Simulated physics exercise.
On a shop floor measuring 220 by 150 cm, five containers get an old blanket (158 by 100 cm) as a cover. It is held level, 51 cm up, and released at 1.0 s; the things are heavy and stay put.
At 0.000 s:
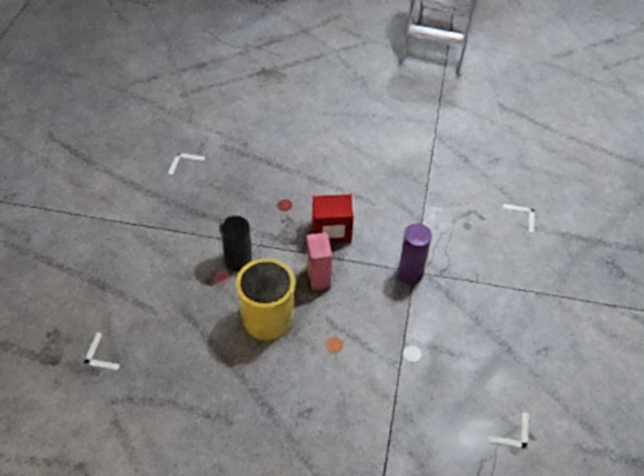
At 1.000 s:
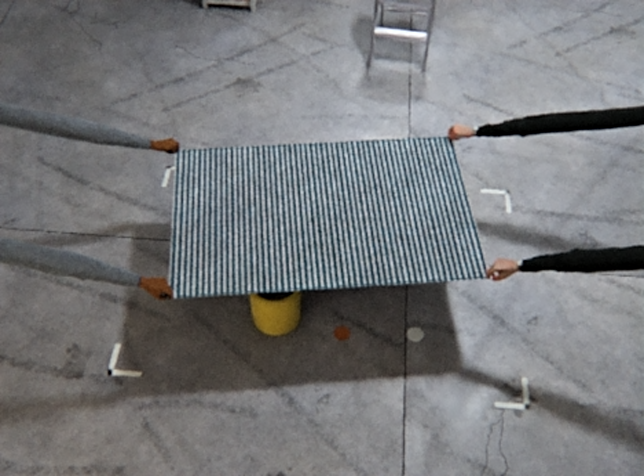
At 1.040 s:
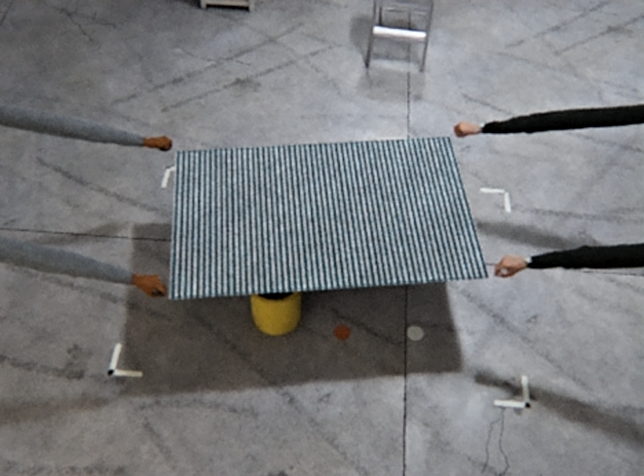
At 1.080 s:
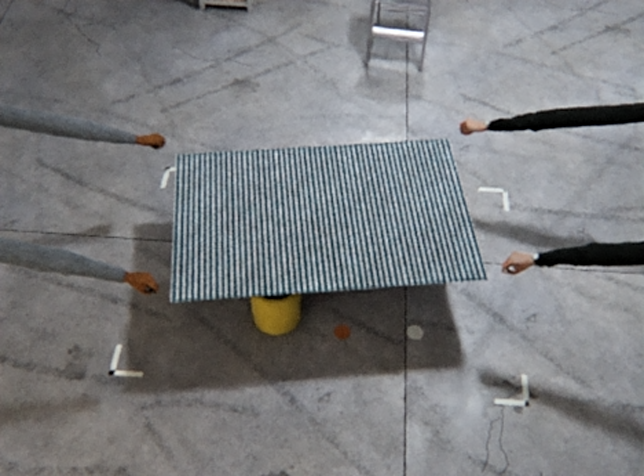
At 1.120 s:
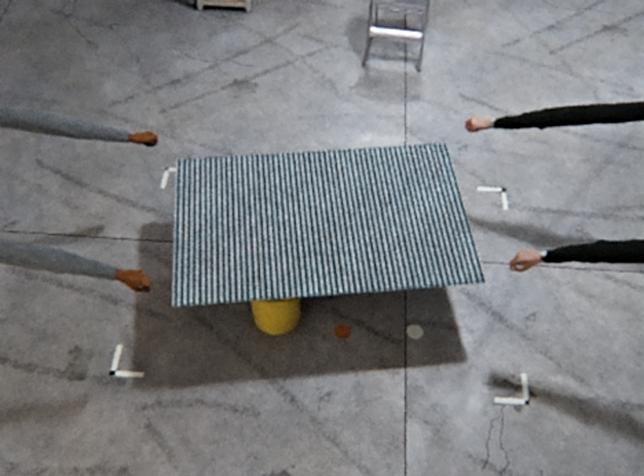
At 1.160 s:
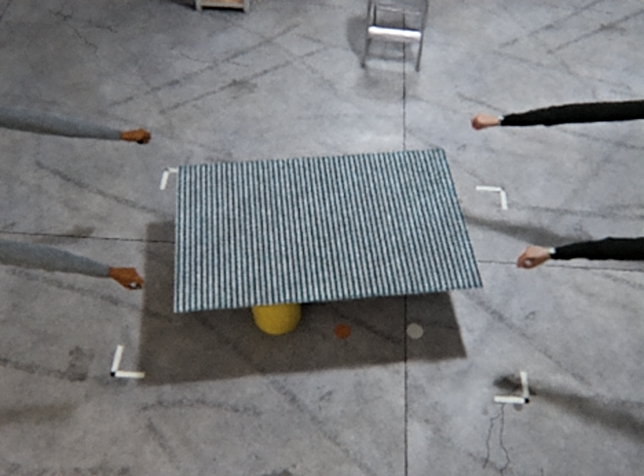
Four hands hold a striped blanket level above the containers, then release it and it lowers.
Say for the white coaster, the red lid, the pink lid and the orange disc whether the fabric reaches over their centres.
Result: White coaster remains in the open, red lid stays uncovered, pink lid ends under the cloth, orange disc stays uncovered.
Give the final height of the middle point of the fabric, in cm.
About 34 cm.
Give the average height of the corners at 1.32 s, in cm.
Some 8 cm up.
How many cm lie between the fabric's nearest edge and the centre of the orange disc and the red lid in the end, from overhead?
Roughly 8 cm, 14 cm.
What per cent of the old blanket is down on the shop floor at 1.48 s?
About 5 %.
After 1.3 s, 0 % of it is down, spanning 164 by 109 cm, above pink lid.
After 1.5 s, 5 % of it is down, spanning 148 by 100 cm, above no small thing.
After 1.6 s, 5 % of it is down, spanning 149 by 101 cm, above pink lid.
After 1.8 s, 5 % of it is down, spanning 149 by 100 cm, above pink lid.
After 3.3 s, 5 % of it is down, spanning 149 by 102 cm, above pink lid.
